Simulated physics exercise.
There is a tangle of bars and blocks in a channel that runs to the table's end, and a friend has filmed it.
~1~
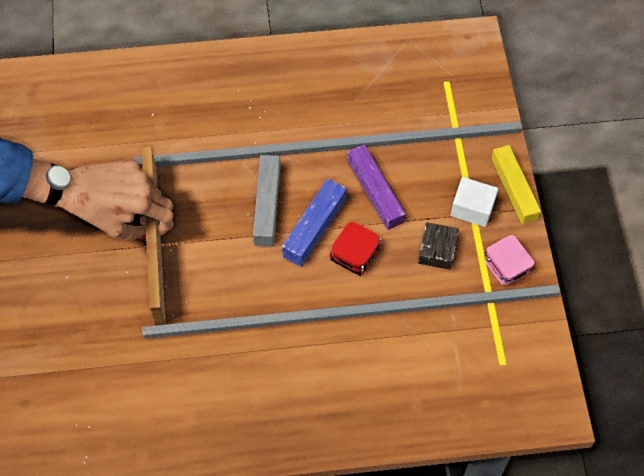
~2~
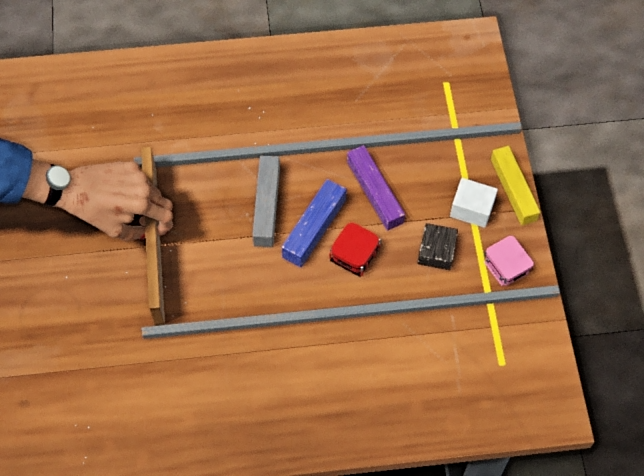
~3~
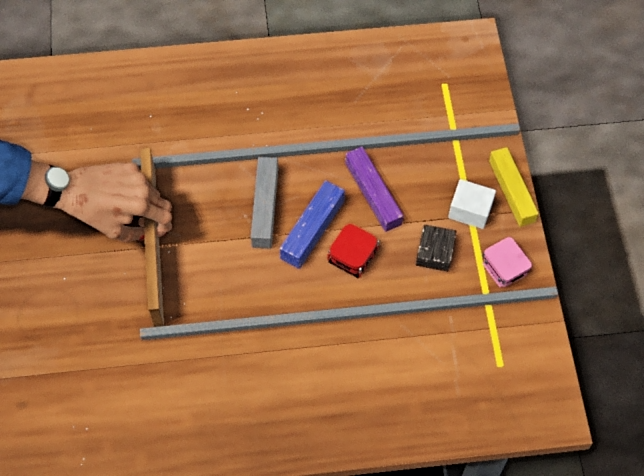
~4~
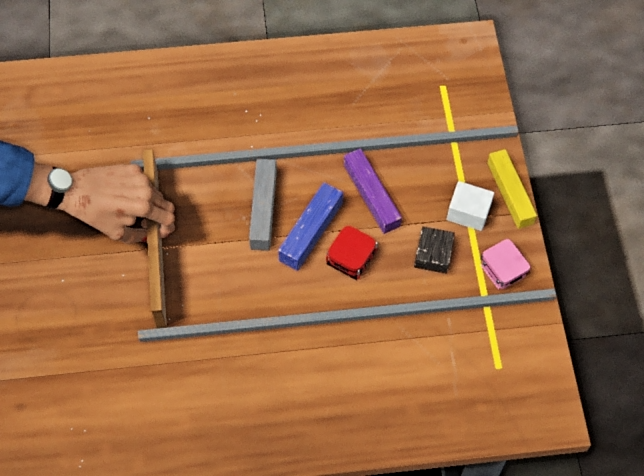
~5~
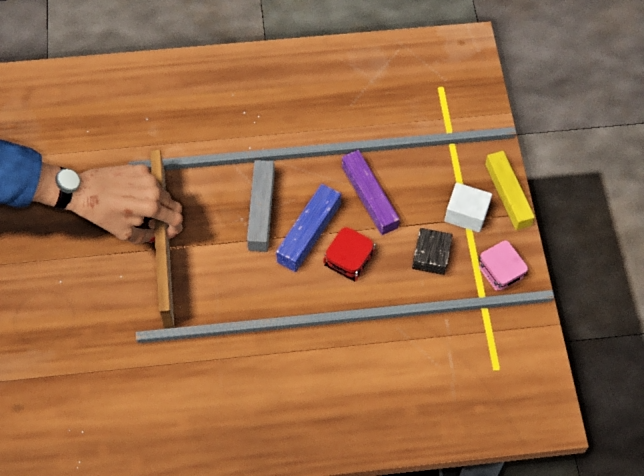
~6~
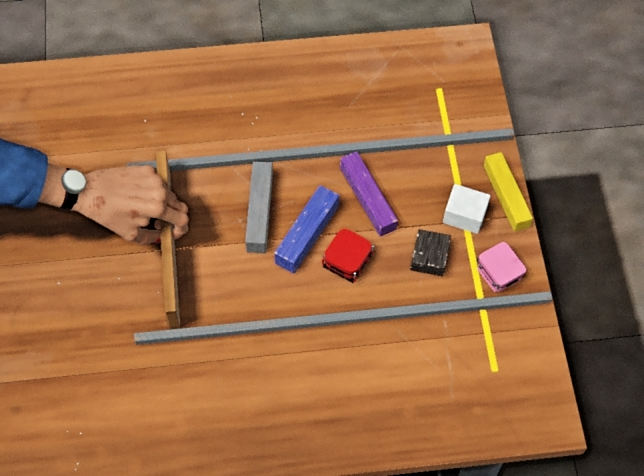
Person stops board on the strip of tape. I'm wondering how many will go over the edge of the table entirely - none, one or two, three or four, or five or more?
I'd say three or four of them.
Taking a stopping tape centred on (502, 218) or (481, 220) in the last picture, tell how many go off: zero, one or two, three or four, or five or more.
For the first tape the count would be 5 or more, for the second at least five.
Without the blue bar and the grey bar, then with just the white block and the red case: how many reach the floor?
1 in the first case and 2 in the second.
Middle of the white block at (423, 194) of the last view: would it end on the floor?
From that start it falls away.
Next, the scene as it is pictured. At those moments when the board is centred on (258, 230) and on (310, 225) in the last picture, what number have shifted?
Tally: First 1; then 3.
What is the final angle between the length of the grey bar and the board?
Misalignment: Close to 0°.
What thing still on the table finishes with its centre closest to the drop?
It's the red case that ends up nearest.
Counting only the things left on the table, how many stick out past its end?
You'd get 1.
Soon after, none off yet; yellow bar at rest near (508, 191); pink case at rest near (501, 269); white block at rest near (466, 209).
After that, none off yet; yellow bar at rest near (508, 191); pink case displaced a little near (517, 270); white block moving near (470, 208).
In the end, the number that fall off is three or four; gone, black block, white block, pink case and yellow bar.
